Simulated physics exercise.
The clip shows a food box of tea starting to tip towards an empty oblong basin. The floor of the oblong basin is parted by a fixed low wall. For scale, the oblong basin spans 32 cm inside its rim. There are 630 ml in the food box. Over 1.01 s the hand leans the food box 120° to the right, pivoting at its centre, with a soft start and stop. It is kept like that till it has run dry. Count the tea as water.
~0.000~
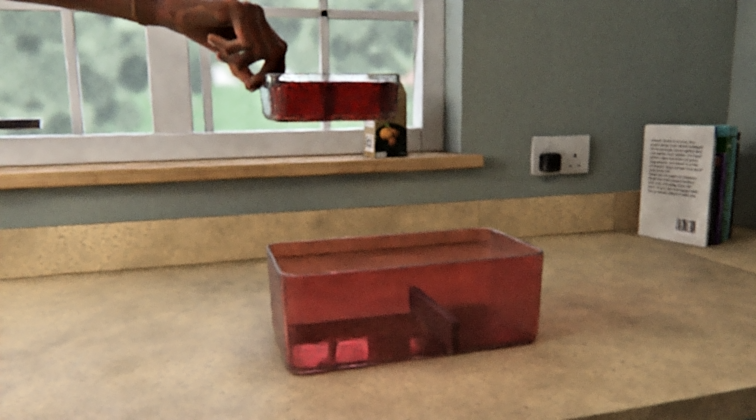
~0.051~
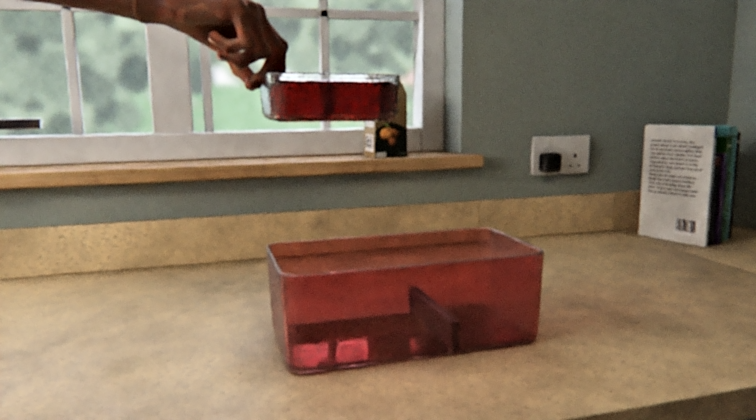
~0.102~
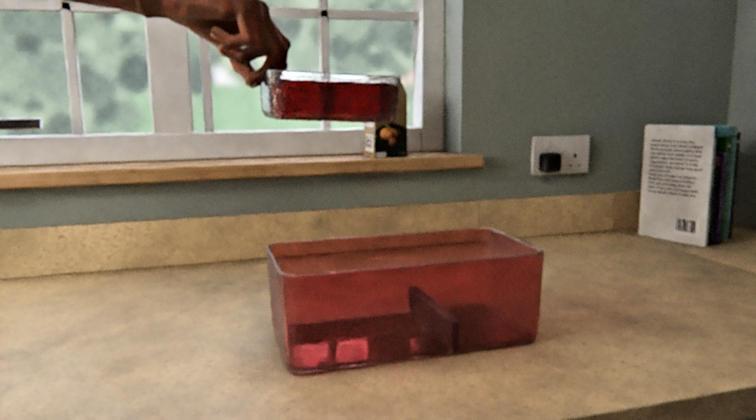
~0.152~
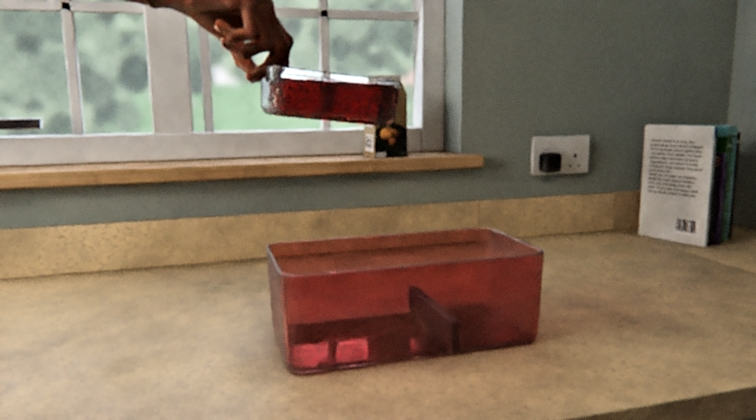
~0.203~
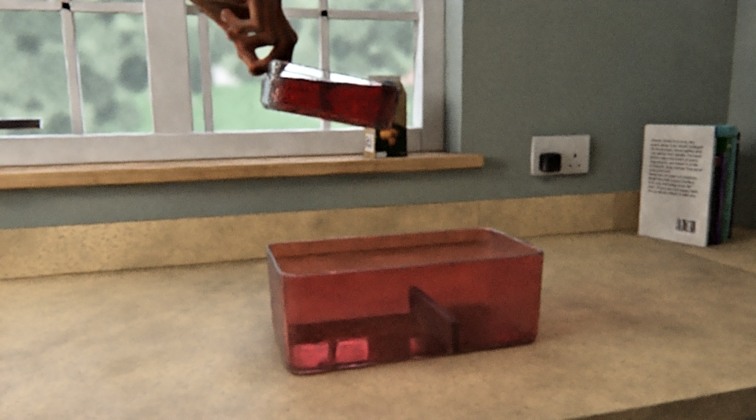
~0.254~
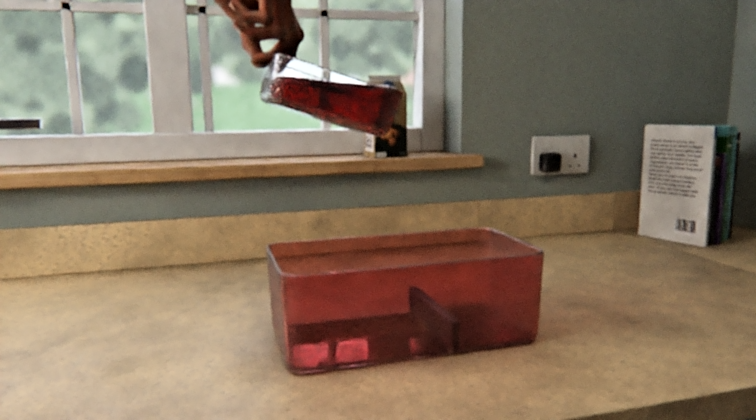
A hand held a small clear box of dark red tea above a larger reddish oblong basin on a counter, level at first, then gradually tilted it down to the right.
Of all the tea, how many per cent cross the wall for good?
Roughly 62 per cent is past the wall.
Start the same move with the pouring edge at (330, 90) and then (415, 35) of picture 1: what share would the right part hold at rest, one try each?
First 10, then 70 per cent.
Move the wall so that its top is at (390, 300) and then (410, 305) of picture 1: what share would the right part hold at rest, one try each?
In turn about 80 and 75 per cent.
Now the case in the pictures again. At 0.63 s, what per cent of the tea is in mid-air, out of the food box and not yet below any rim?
Some 52 per cent.
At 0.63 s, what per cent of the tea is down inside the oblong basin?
Near 38 in a hundred.
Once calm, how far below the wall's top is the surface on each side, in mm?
Left about 30 mm, right about 14 mm.
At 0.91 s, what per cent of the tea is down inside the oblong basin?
Near 90 in a hundred.
By 0.63 s the tilt is 83° and 10 per cent is still to pour, 3 is left of the wall and 34 right of it.
By 0.91 s the tilt is 117° and 1 per cent is still to pour, 28 is left of the wall and 62 right of it.
By 1.20 s the tilt is 120° and 0 per cent is still to pour, 33 is left of the wall and 62 right of it.
By 1.51 s the tilt is 120° and 0 per cent is still to pour, 33 is left of the wall and 62 right of it.
At rest 33 per cent lies left of the wall, 62 right of it and 5 outside.
